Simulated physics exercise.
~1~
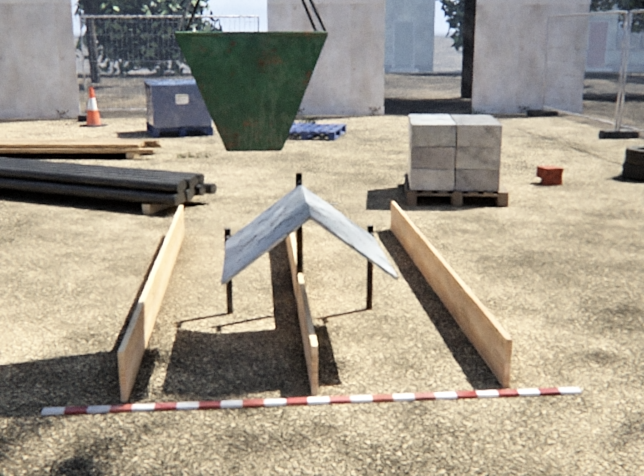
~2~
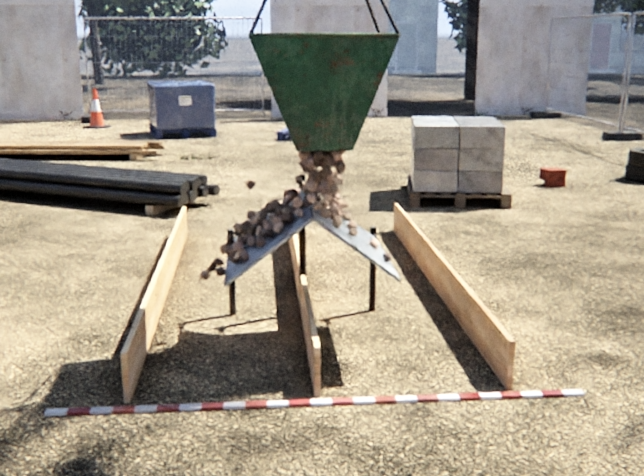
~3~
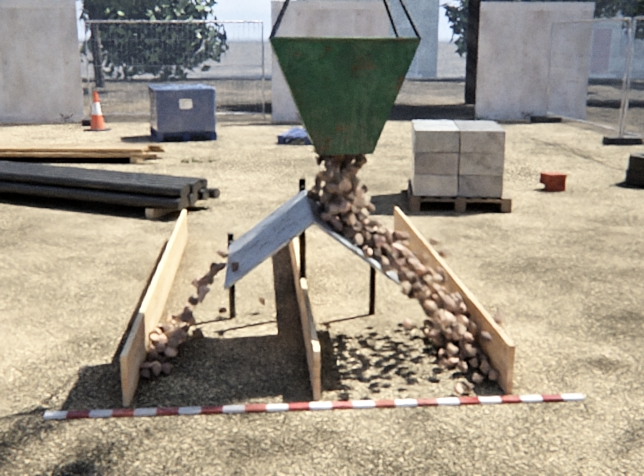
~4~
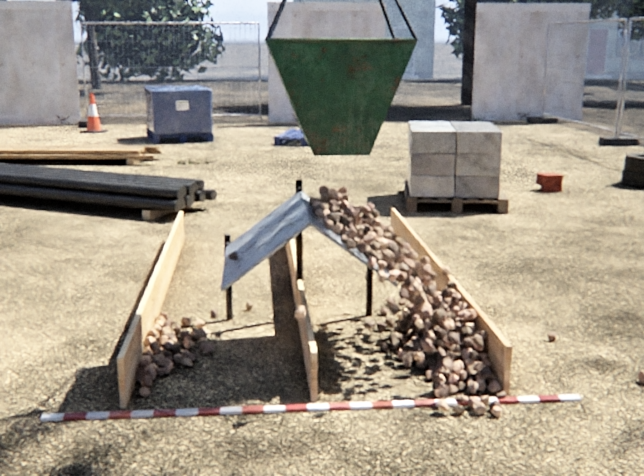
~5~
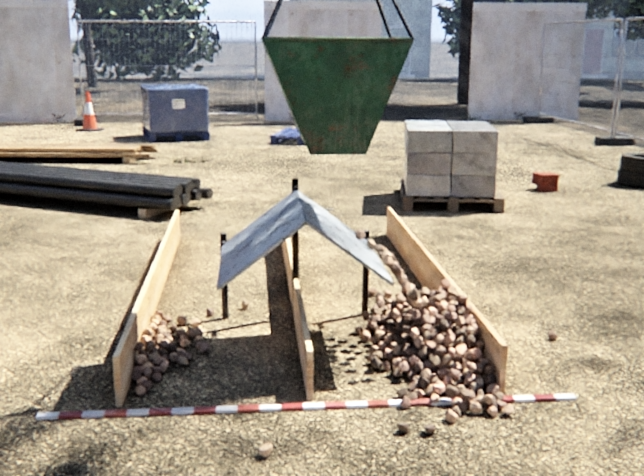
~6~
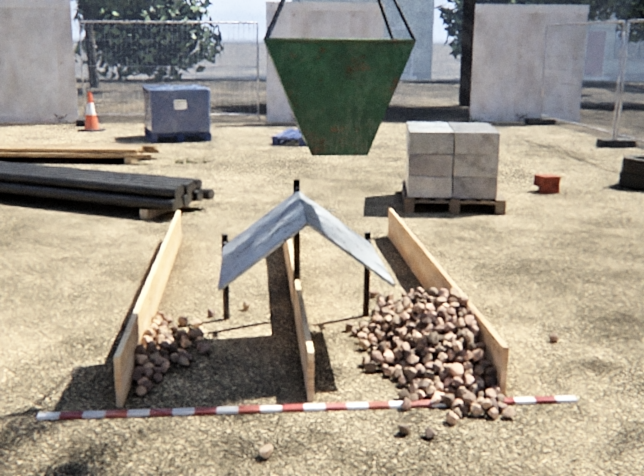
A green hopper hangs over a sunlit gravel yard, seen from the front and slightly above, moving right above a peaked grey steel roof. Below stand three pale wooden boards forming two bays, with a red and white striped pole across the front and stacked blocks, dark beams and a blue crate behind. Brownish stones pour from the hopper's bottom, first sliding mostly down the left slope. As the hopper moves further right and stops, they stream down the right slope. It empties, leaving a small pile in the left bay and a far larger one in the right, spilling past the pole.
